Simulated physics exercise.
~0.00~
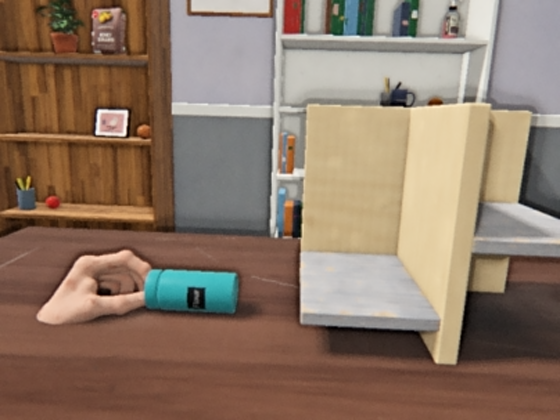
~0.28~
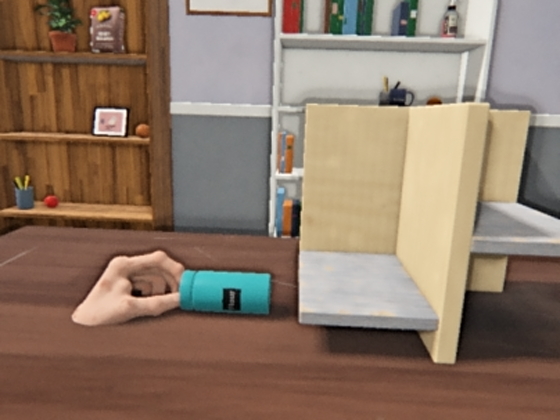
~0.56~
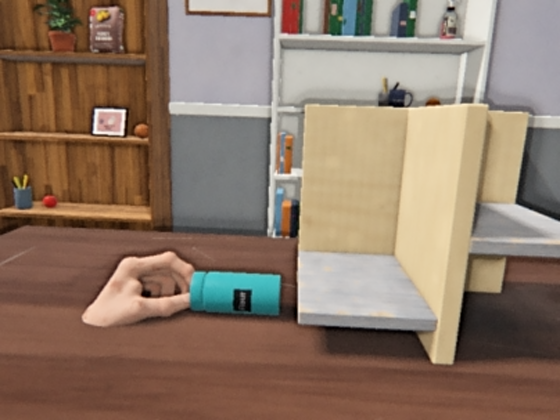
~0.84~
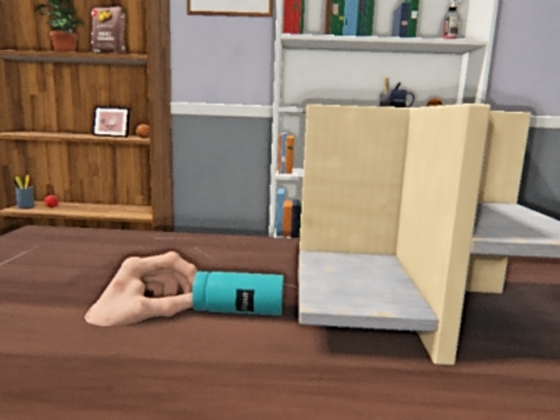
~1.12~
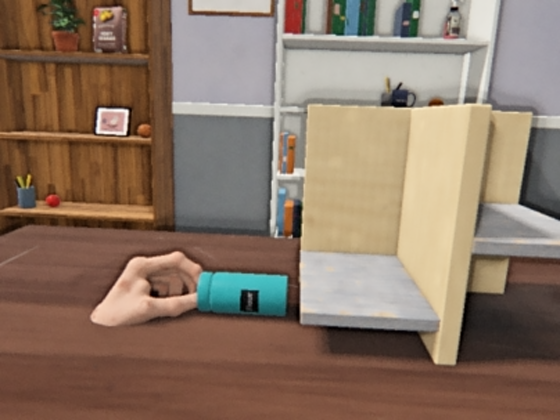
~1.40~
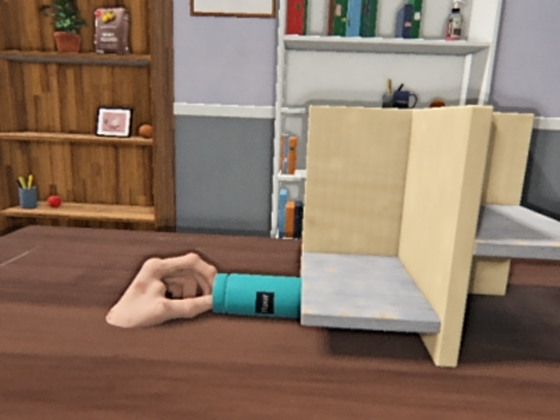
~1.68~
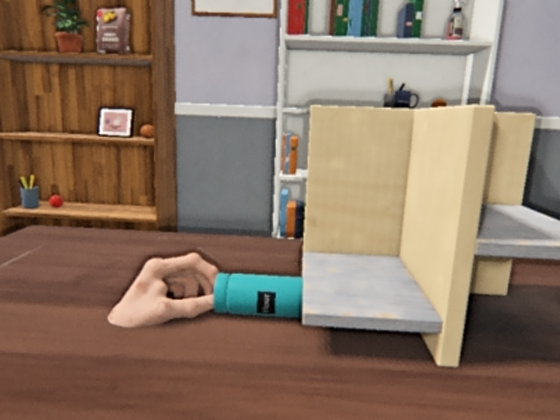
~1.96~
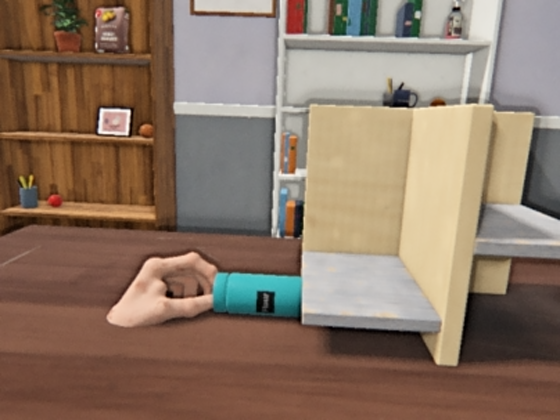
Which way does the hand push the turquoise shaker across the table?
The hand pushes the shaker to the right, toward the shelf.
